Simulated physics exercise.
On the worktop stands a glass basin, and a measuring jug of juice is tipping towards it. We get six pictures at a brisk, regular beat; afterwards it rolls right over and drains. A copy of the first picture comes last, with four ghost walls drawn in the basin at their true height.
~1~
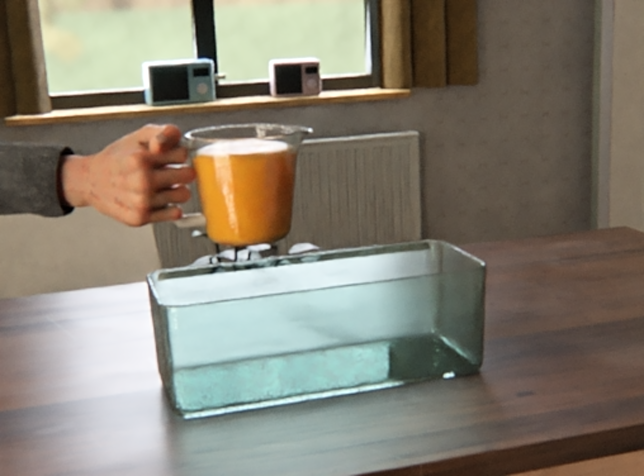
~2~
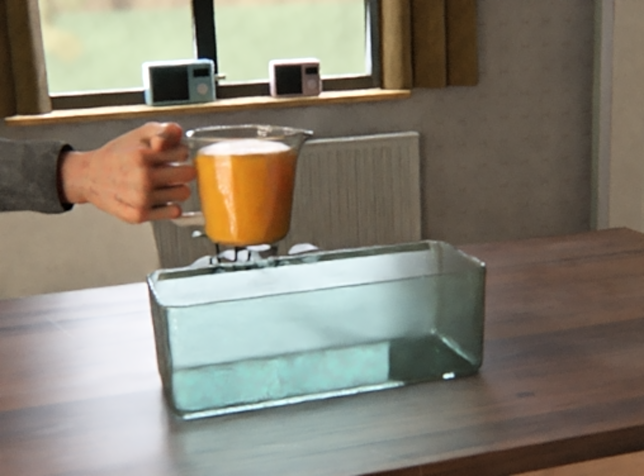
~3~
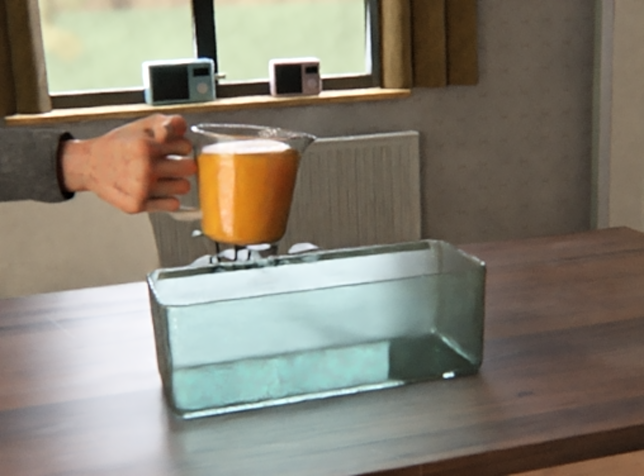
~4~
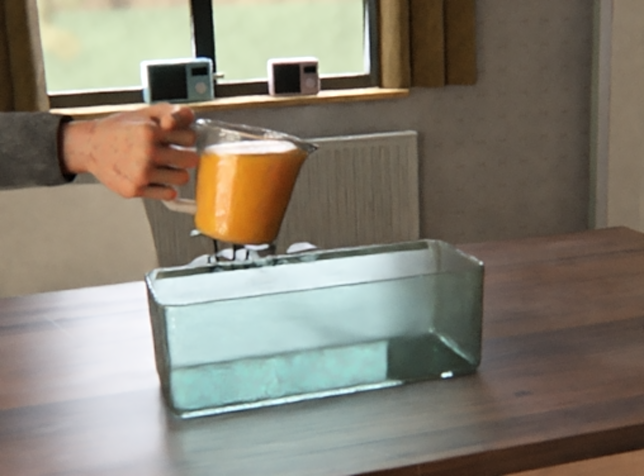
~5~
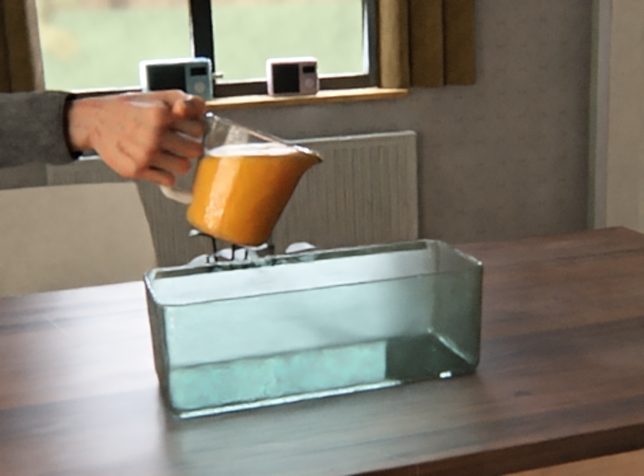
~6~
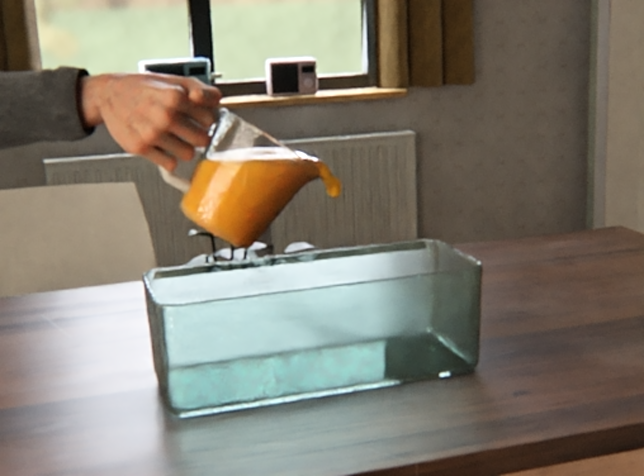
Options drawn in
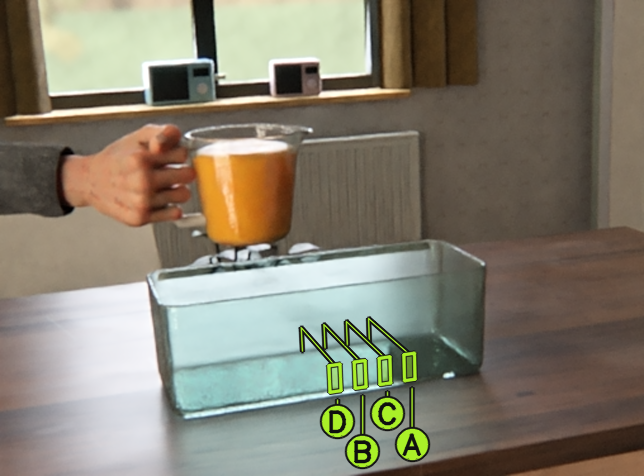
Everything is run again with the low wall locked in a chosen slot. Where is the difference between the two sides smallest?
The answer is slot C.
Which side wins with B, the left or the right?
More ends on the right.
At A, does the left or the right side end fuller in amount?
More ends on the left.
In lime, A at (412, 388); B at (362, 395); C at (387, 391); D at (337, 399).
Choosing A, about 77 % ends left of the wall and 22 % right of it.
Choosing B, about 26 % ends left of the wall and 73 % right of it.
Choosing C, about 46 % ends left of the wall and 53 % right of it.
Choosing D, about 12 % ends left of the wall and 88 % right of it.
